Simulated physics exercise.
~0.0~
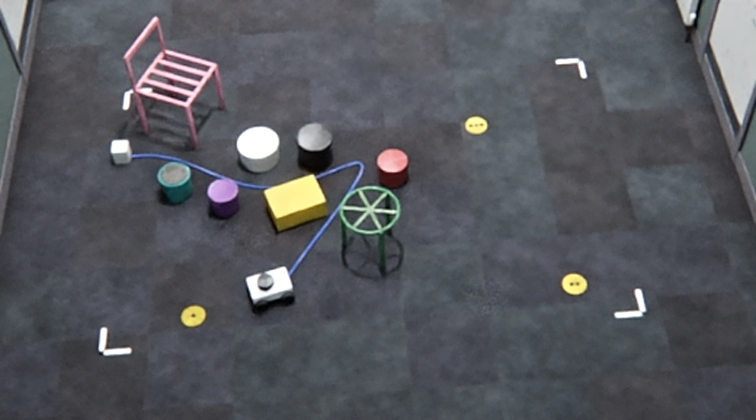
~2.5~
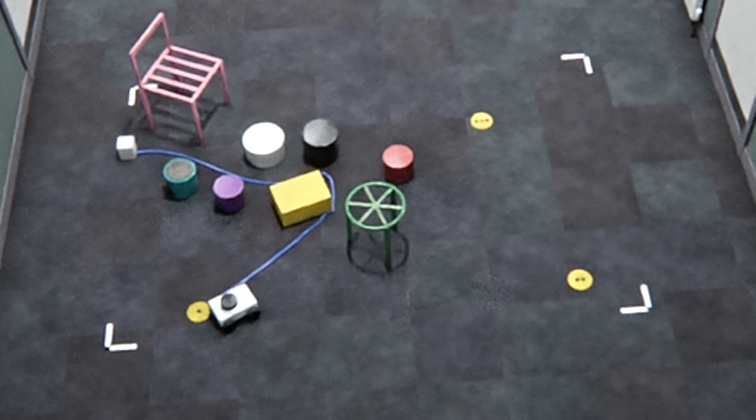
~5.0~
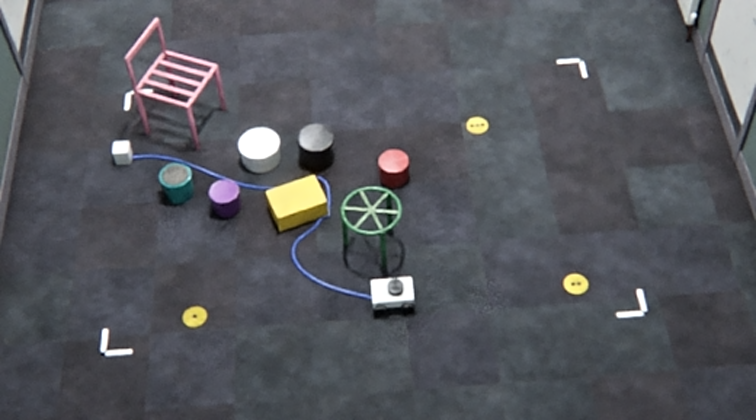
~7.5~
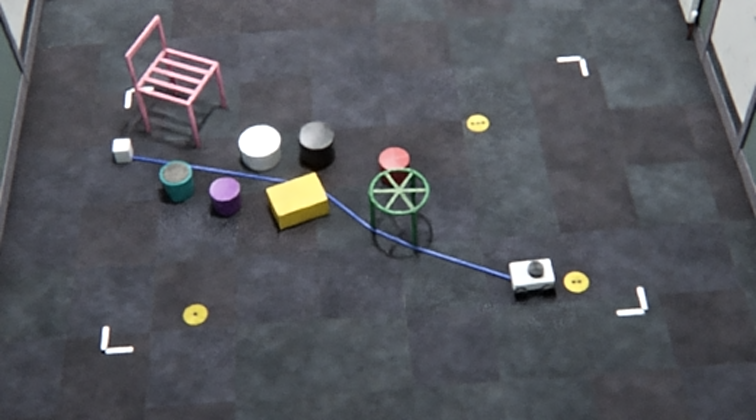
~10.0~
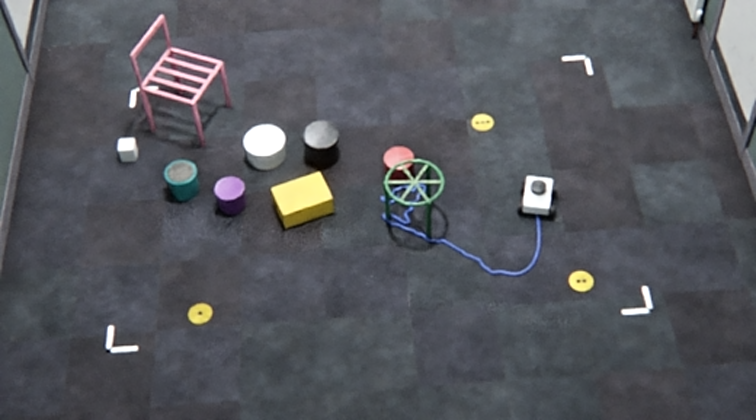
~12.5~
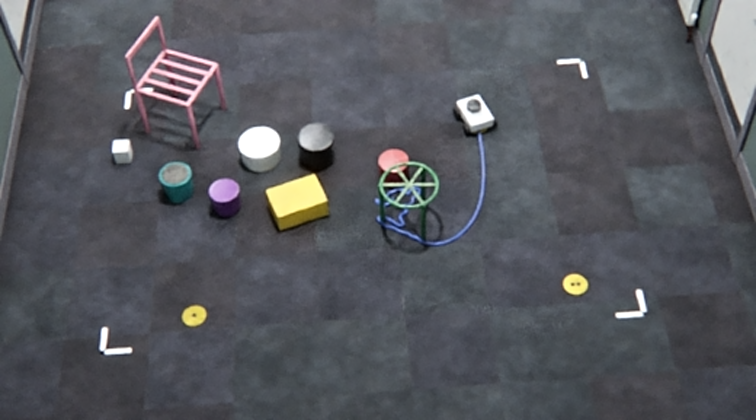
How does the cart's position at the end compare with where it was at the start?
At the start the cart is below the yellow crate, toward the lower left. By the end it is farther right and up, at the yellow mark beyond the red tub.
